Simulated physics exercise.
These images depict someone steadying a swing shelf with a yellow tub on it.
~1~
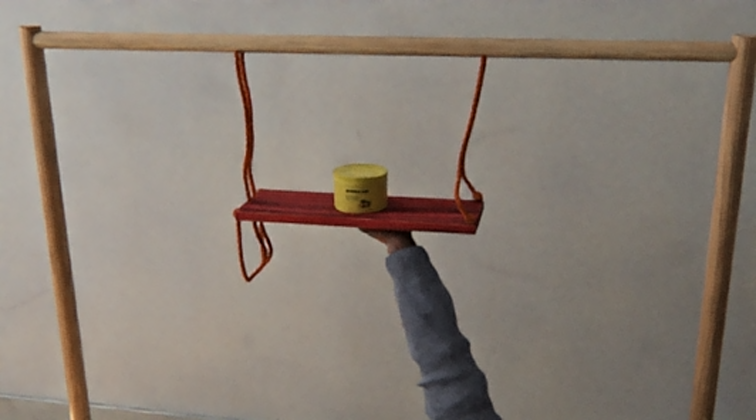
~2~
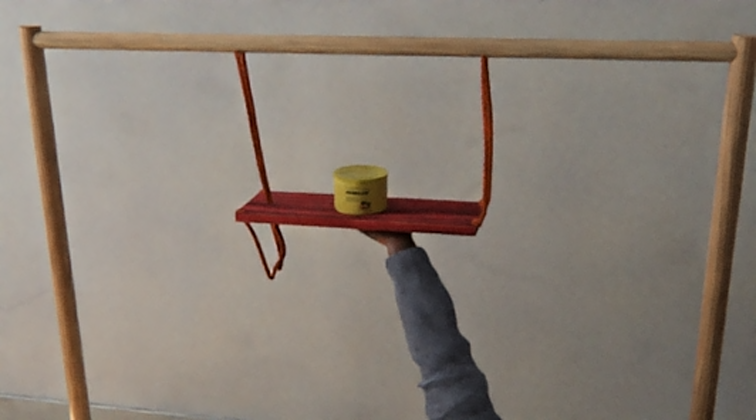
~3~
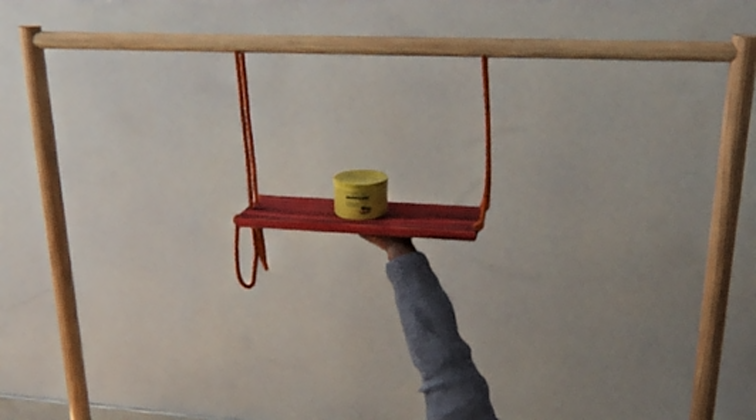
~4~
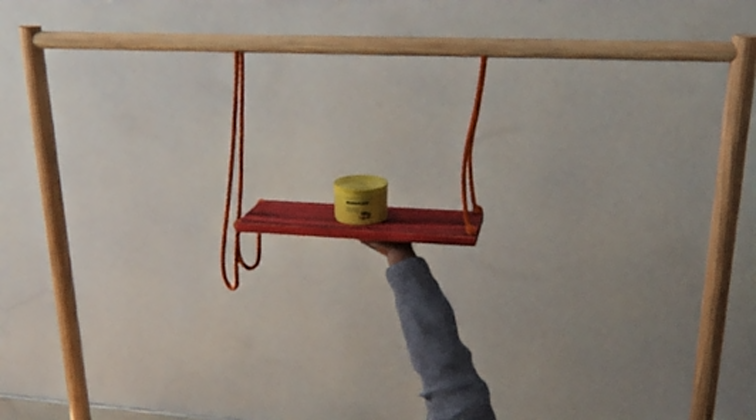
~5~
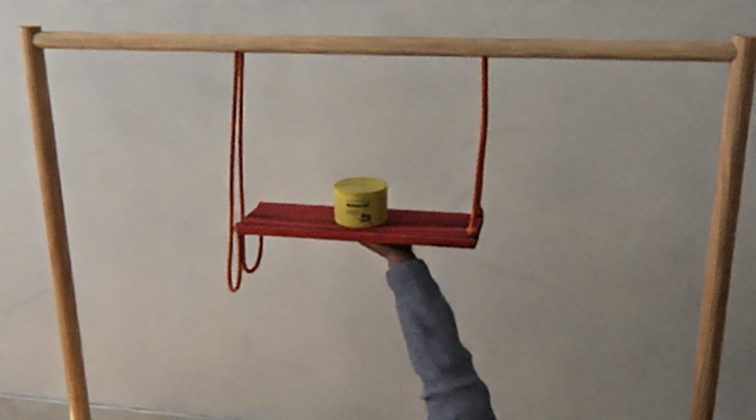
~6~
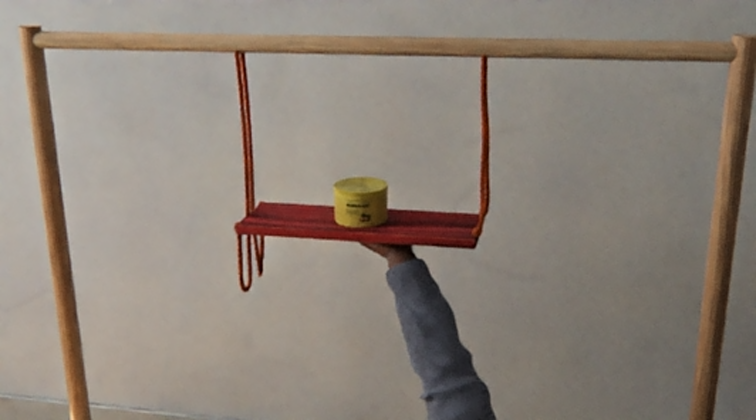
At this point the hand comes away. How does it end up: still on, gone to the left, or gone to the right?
It ends up gone to the left.
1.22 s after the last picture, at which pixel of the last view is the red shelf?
At about (331, 280).
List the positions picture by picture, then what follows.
In the first frame, yellow tub (361, 188); red shelf (352, 223).
In the second frame, yellow tub (361, 189).
In the third frame, yellow tub (361, 194).
In the fourth frame, yellow tub (361, 200); red shelf (352, 235).
In the fifth frame, yellow tub (361, 202).
In the sixth frame, yellow tub (361, 202); red shelf (352, 237); left cords slack, hanging in a loop; right cords almost straight.
Then, 0.62 s later than the last view, board tipped 29° down to the left; tub falling.
Then, 1.22 s later than the last view, board tipped 47° down to the left; tub on the floor.
Finally, board tipped 39° down to the left; tub on the floor. The yellow tub falls from the left end.
